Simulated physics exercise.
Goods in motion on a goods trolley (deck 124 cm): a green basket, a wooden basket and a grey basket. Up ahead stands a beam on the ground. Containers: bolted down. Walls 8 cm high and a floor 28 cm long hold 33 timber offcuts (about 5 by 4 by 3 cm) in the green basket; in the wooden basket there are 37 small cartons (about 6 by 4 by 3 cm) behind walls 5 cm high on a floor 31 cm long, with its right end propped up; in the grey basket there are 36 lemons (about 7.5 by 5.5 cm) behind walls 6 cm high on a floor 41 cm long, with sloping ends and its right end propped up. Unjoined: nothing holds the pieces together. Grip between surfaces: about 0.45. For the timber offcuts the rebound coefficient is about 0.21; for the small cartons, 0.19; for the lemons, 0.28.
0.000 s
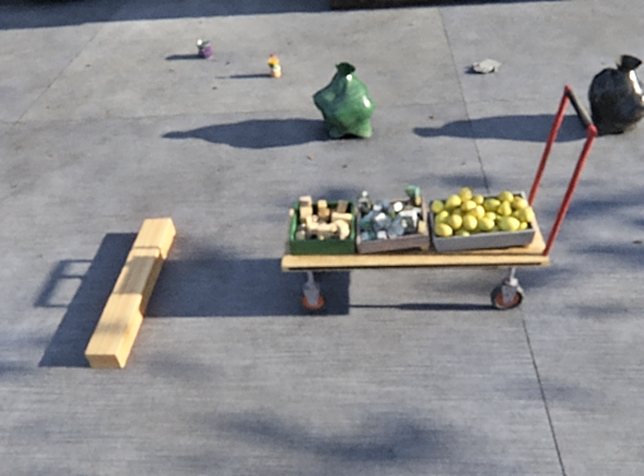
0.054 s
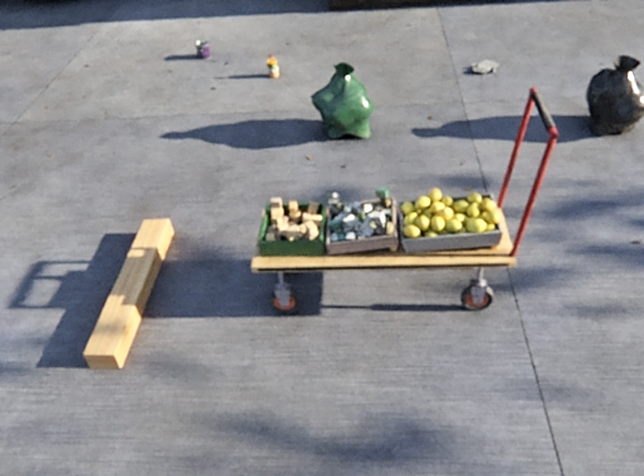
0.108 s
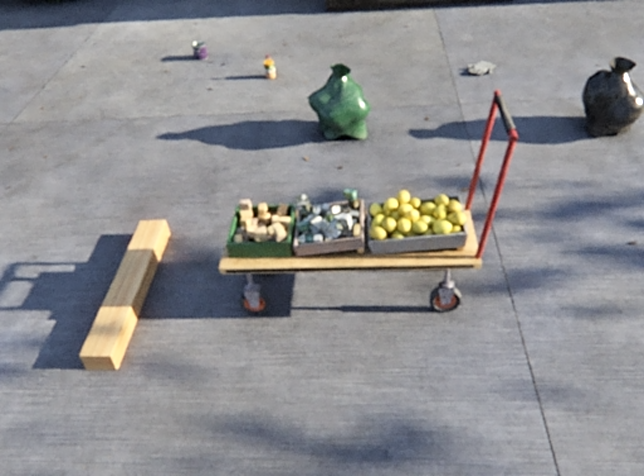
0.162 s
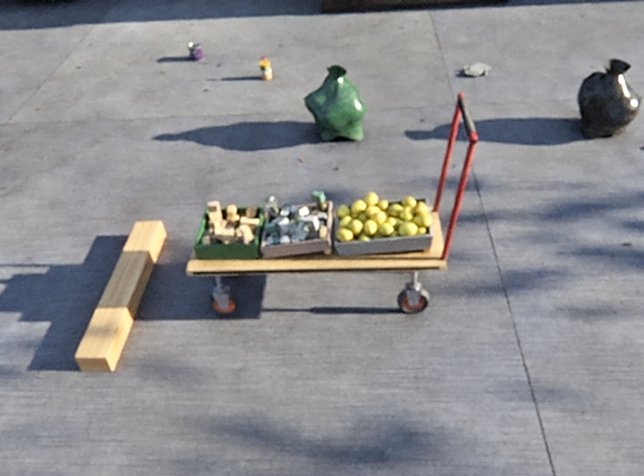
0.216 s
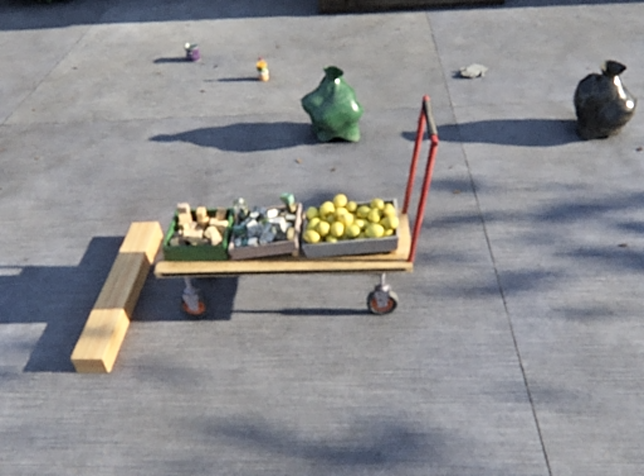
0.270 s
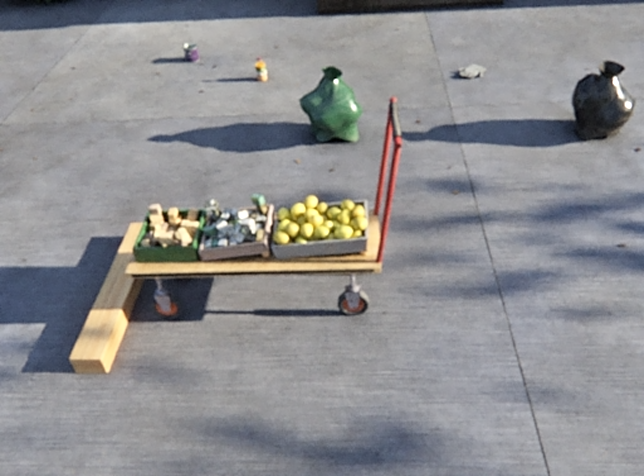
A trolley carrying three loaded baskets rolls left across the pavement toward a wooden beam.
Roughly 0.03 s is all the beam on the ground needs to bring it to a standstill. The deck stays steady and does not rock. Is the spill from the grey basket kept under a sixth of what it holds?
No. More than one out of six get out.
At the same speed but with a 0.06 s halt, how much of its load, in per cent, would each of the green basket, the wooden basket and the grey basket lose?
That way you'd get green basket at 20, wooden basket at 30, and grey basket at 30 percent.
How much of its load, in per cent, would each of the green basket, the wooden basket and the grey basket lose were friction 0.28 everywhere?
Green basket 20%, wooden basket 20%, grey basket 40%.
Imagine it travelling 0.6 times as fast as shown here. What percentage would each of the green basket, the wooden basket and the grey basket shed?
In that case the green basket sheds 10 per cent, the wooden basket 10 per cent and the grey basket 10 per cent.
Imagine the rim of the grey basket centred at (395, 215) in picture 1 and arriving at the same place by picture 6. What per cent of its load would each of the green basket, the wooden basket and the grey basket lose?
Green basket 0, wooden basket 10, grey basket 10 per cent.
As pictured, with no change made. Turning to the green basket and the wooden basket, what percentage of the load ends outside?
The green basket loses 20 percent and the wooden basket loses 30 percent.
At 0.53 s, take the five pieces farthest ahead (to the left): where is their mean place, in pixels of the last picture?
I'd put their middle close to (68, 229).
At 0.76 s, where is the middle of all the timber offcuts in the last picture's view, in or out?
Centred roughly at (131, 236).
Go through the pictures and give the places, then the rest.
In the first picture (each is followed by its nearest rim corner in this view; the camera pans a little), grey basket, (534, 230); wooden basket, (425, 234); 85 cm short of the stop; none out.
Grey basket, (501, 231); wooden basket, (393, 236); 71 cm short of the stop, in the second picture.
Grey basket, (466, 233); wooden basket, (360, 237); 57 cm short of the stop, in the third picture.
Grey basket, (431, 235); wooden basket, (326, 239); 43 cm short of the stop, in the fourth picture.
Grey basket, (397, 237); wooden basket, (293, 241); 29 cm short of the stop, in the fifth picture.
Grey basket, (365, 238); wooden basket, (262, 242); 15 cm short of the stop; none out, in the sixth picture.
After 0.31 s, contact.
After 0.41 s, green basket 30 in, 3 out, wooden basket 34 in, 3 out and grey basket 32 in, 4 out.
After 0.53 s, green basket 27 in, 6 out, wooden basket 26 in, 11 out and grey basket 29 in, 7 out.
After 0.76 s, green basket 26 in, 7 out, wooden basket 25 in, 12 out and grey basket 25 in, 11 out.
When it is over (at 1.26 s), green basket 26 in, 7 out, wooden basket 25 in, 12 out and grey basket 25 in, 11 out. Asked share, 11 of 36, 31 per cent.
